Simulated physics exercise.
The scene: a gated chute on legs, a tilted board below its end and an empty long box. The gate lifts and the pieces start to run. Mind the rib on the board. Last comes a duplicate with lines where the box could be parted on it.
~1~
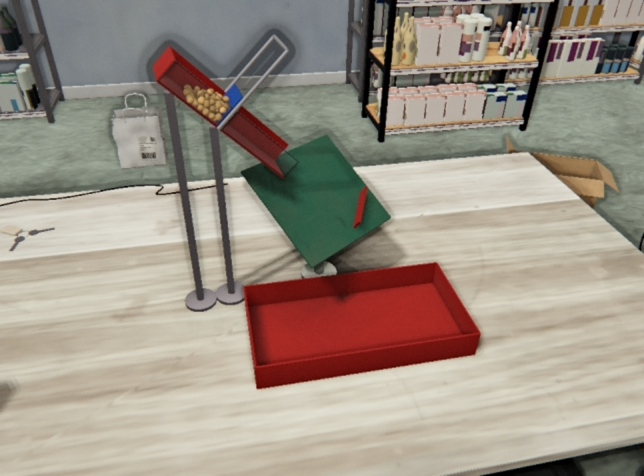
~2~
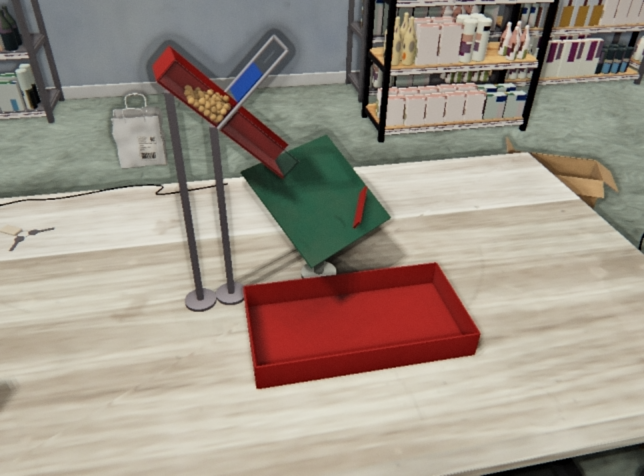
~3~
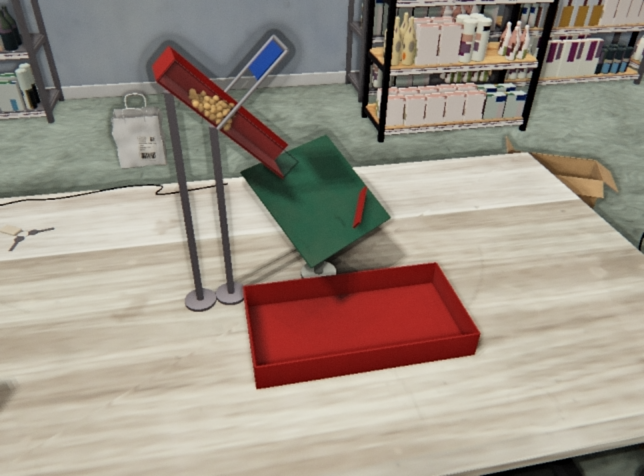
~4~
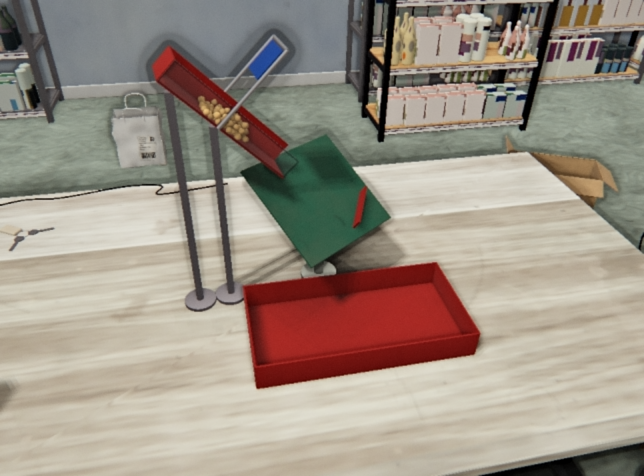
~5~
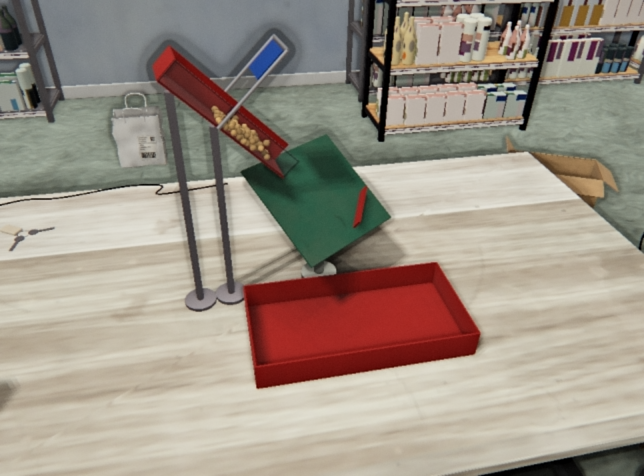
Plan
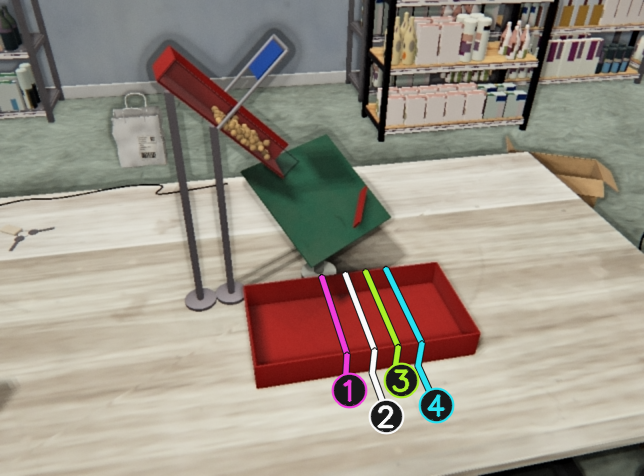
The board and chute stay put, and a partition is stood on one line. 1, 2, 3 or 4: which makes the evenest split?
3.
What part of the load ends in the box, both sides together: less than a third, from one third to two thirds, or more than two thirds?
About that: More than two thirds.
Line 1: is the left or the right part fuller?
More lands on the right.
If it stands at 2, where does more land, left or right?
Right.
On the marked copy, line 1 crosses the front rim at (346, 353); line 2 crosses the front rim at (374, 349); line 3 crosses the front rim at (397, 346); line 4 crosses the front rim at (421, 342).
Choosing 1, of what is caught, none at all on the left of the divider, the whole lot on the right.
Choosing 2, of what is caught, only a few on the left of the divider, all but a few on the right.
Choosing 3, of what is caught, close to two thirds on the left of the divider, close to a third on the right.
Choosing 4, of what is caught, all but a few on the left of the divider, a small share on the right.
